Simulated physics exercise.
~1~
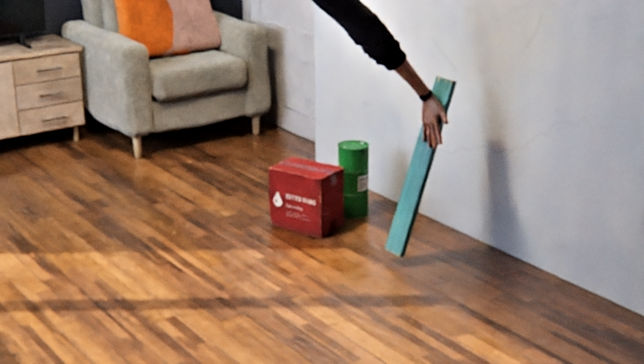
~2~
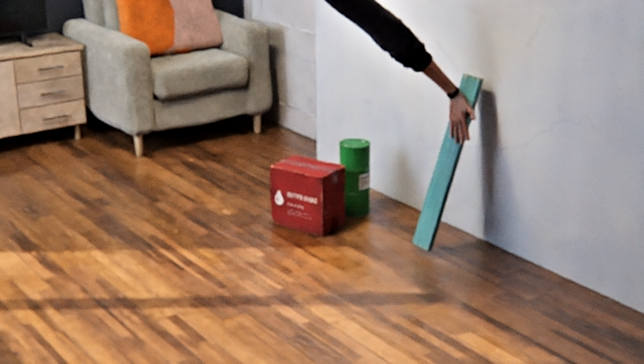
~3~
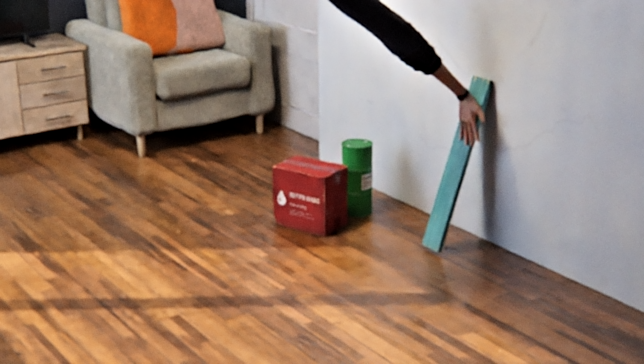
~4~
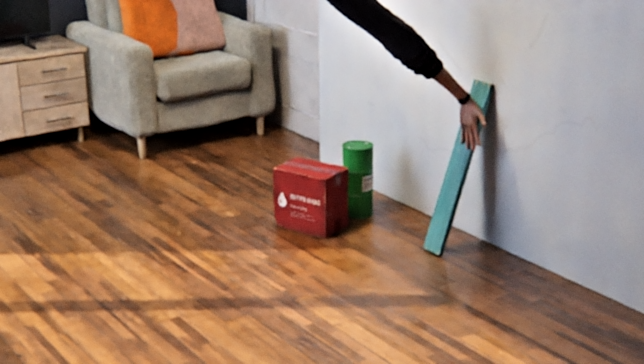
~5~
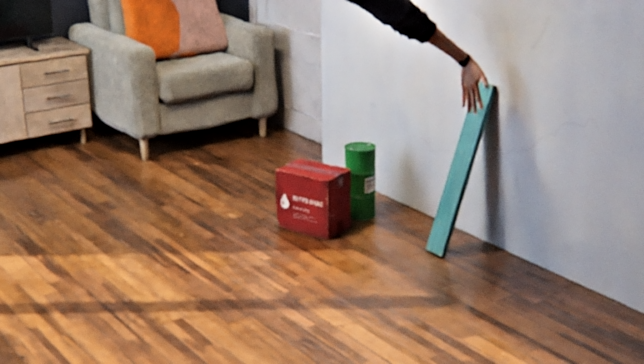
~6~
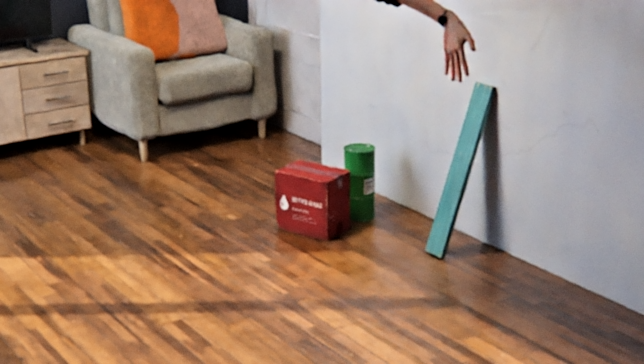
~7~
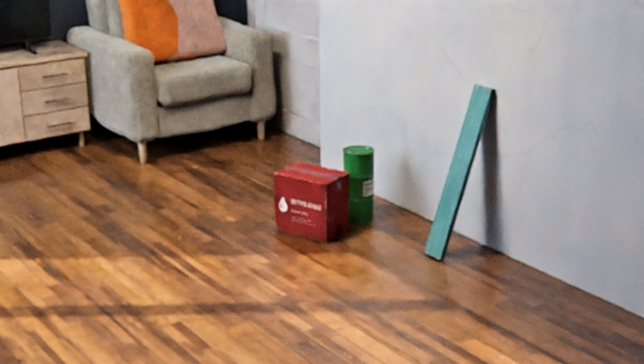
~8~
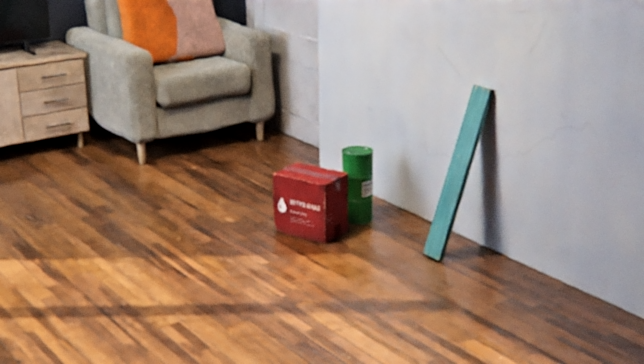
In this clip, a hand moves a turquoise plank to the right and leans it against a bare wall, beside a red box and a green canister on a wooden floor. The hand lets go and withdraws, and the plank stays leaning, with the box and canister still in place.
